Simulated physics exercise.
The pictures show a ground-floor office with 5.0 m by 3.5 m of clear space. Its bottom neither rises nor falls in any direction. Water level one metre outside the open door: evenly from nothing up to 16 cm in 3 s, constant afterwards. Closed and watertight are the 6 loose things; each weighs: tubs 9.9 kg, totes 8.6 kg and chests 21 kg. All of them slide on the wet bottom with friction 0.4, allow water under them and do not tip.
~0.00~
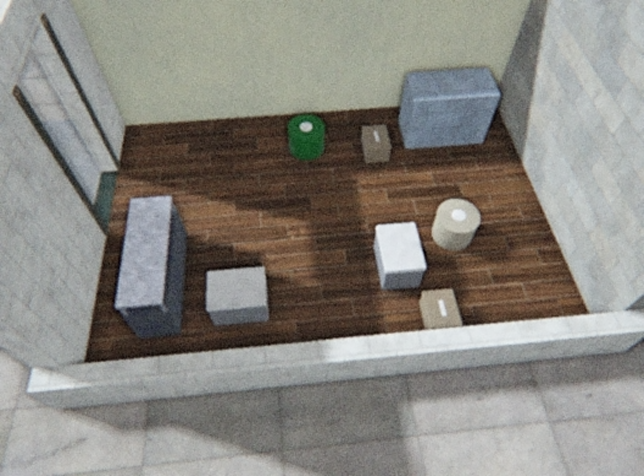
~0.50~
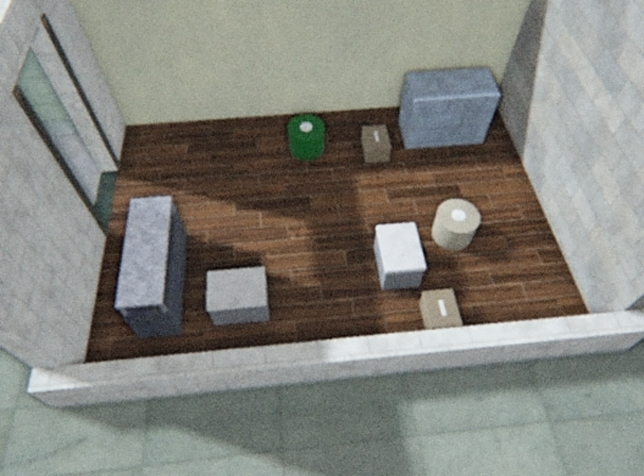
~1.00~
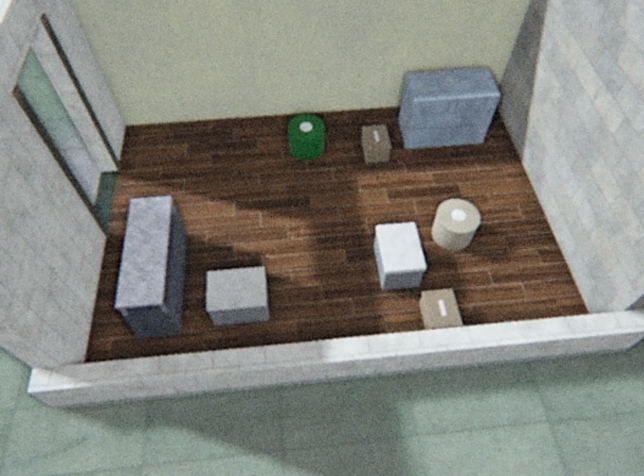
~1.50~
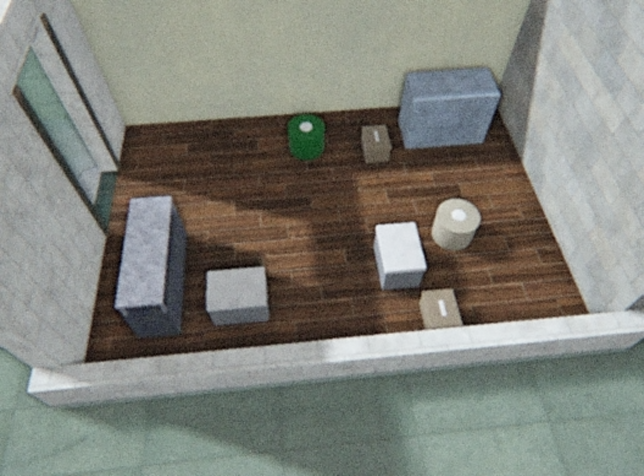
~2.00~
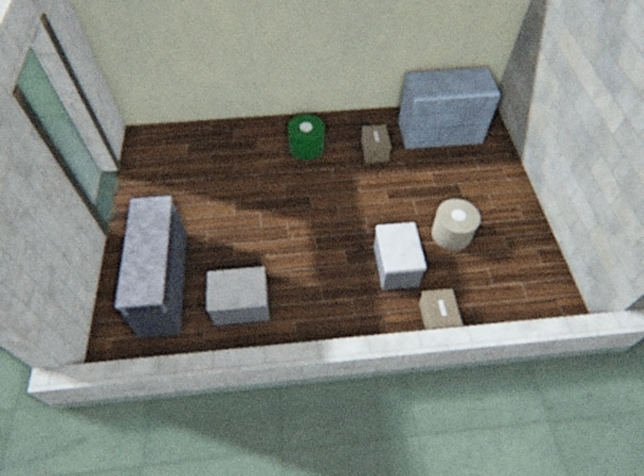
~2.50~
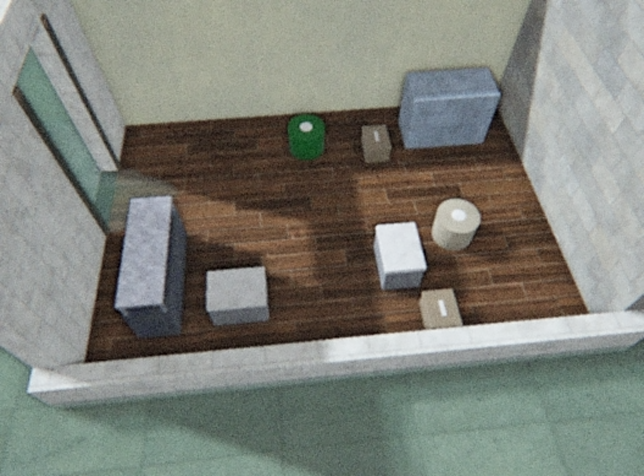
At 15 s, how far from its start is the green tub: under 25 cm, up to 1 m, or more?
Prediction: It relocates a short stretch.
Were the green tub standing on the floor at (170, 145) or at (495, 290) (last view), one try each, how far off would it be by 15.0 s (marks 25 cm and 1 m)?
In turn: It hardly budges; it creeps a little.
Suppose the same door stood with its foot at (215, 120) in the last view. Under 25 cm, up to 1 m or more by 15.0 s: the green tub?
The green tub hardly moves at all.
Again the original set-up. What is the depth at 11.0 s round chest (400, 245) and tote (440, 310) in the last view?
Depths: Near 5 cm, then near 4 cm.
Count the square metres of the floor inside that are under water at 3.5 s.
Some 3.0 m2 of it.
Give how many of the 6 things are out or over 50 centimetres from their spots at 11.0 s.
By my reckoning, 0.
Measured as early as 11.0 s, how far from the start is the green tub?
Shift: About 40 cm.
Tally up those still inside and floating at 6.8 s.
Then: 0.
After 3.5 s the green tub is near (306, 127), 0.0 m from its start, aground; 0 afloat.
After 6.8 s the green tub is near (306, 127), 0.0 m from its start, aground; 0 afloat.
After 11.0 s the green tub is near (340, 127), 0.4 m from its start, aground; 0 afloat.
After 15.0 s the green tub is near (346, 128), 0.5 m from its start, afloat; 4 afloat.
